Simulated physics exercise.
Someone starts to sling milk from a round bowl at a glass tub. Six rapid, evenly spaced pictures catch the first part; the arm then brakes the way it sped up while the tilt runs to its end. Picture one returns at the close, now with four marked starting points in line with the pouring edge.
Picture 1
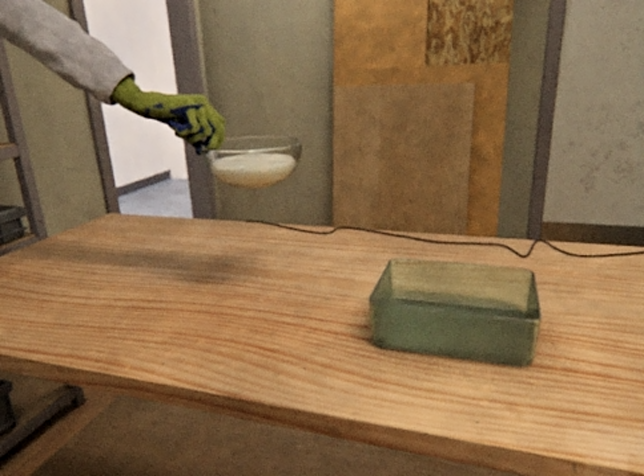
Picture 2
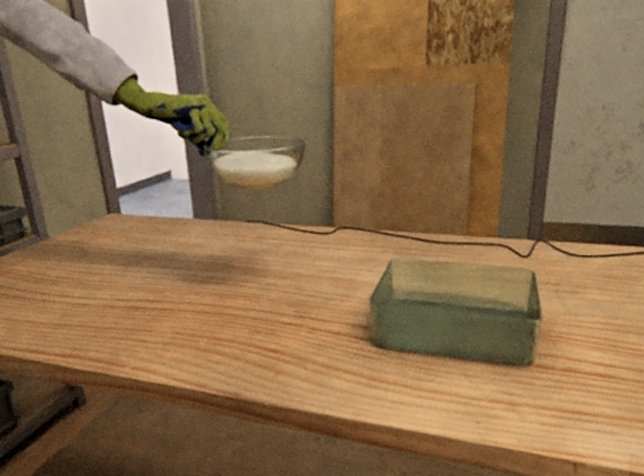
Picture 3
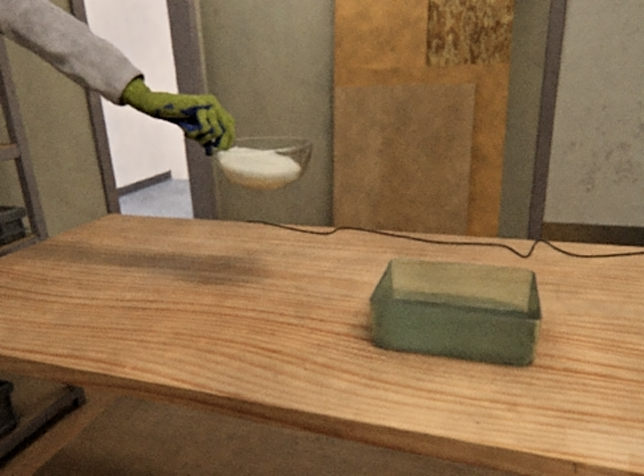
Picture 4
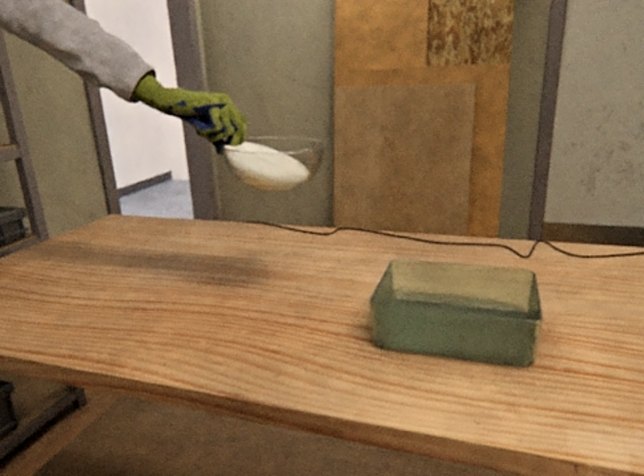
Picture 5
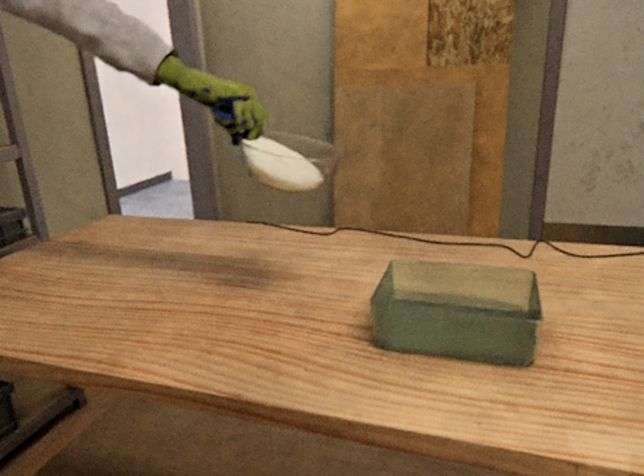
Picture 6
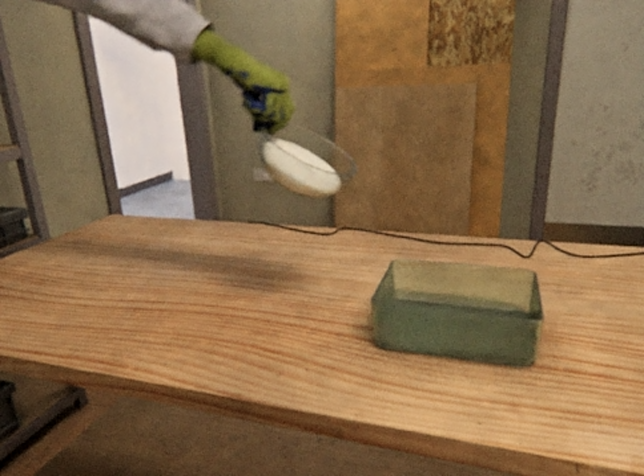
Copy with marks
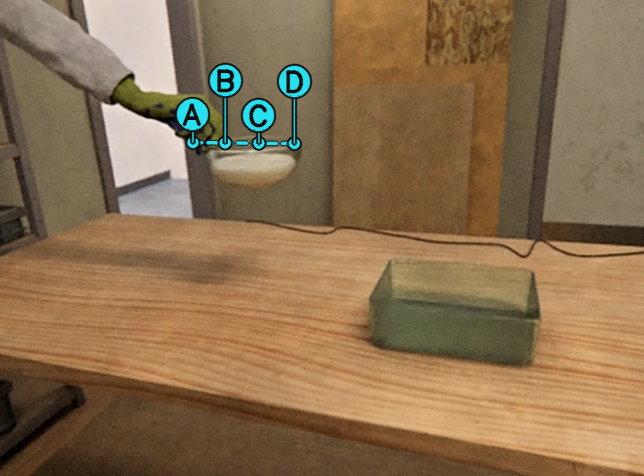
An arm in a pale sleeve and green glove reaches in from the upper left, holding a clear round bowl of white milk above a wooden table, seen from slightly above in a room with an open doorway. A greenish glass tub sits on the right, before brown boards and a dark cord. The hand carries the bowl a little rightward, tilting it progressively steeper, while the camera stays still.
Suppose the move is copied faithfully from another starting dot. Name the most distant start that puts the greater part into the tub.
Take C.
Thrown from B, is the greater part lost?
Yes.
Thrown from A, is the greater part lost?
Yes, that goes wrong.
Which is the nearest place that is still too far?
That would be B.
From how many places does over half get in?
Two of them.
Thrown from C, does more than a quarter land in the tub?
Yes, clearly.
On the marked copy, A at (192, 142); B at (225, 142); C at (258, 143); D at (294, 143).
With A, about 0 % lands in the tub, 99 % falls short.
With B, about 25 % lands in the tub, 69 % falls short and 5 % goes beside or beyond.
With C, about 62 % lands in the tub, 23 % falls short and 15 % goes beside or beyond.
With D, about 66 % lands in the tub, 7 % falls short and 26 % goes beside or beyond.
